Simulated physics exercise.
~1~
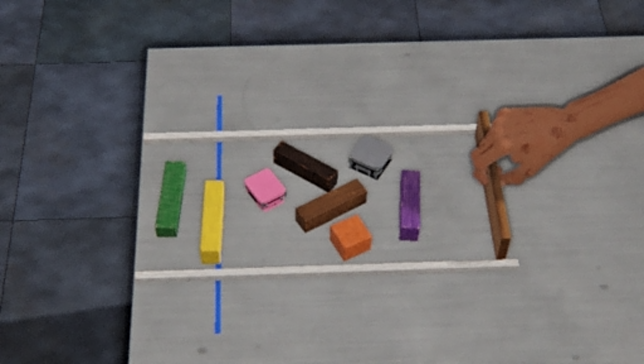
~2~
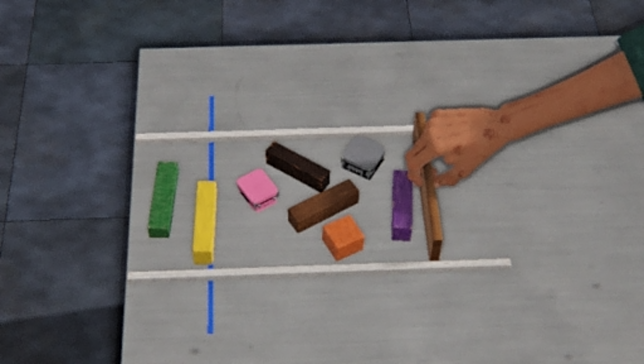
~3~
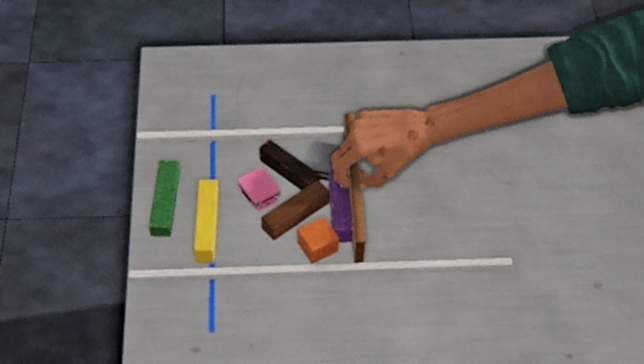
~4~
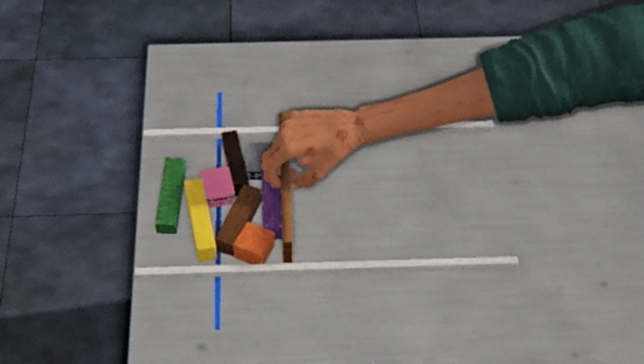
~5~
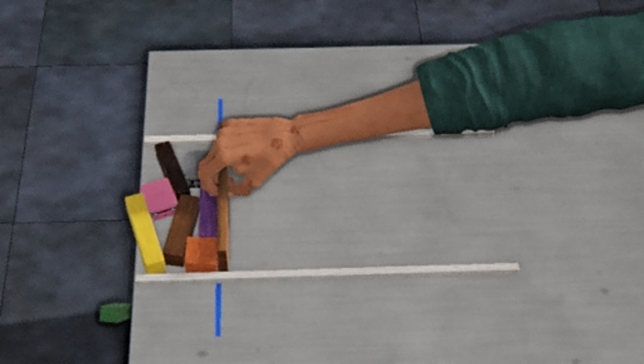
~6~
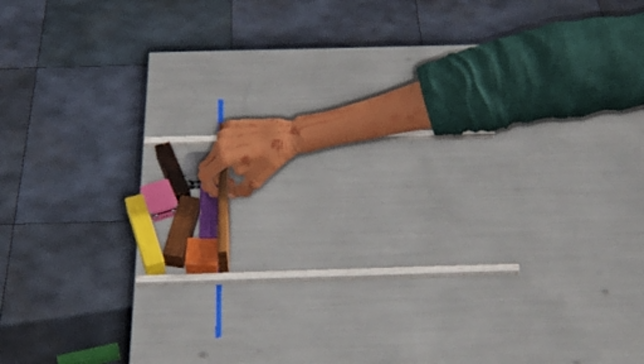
A hand slid an upright wooden board leftward along a channel on a table, bunching the colourful bars and blocks together until it stopped at the blue line, with the green bar knocked off the end and the yellow one poking over the edge.
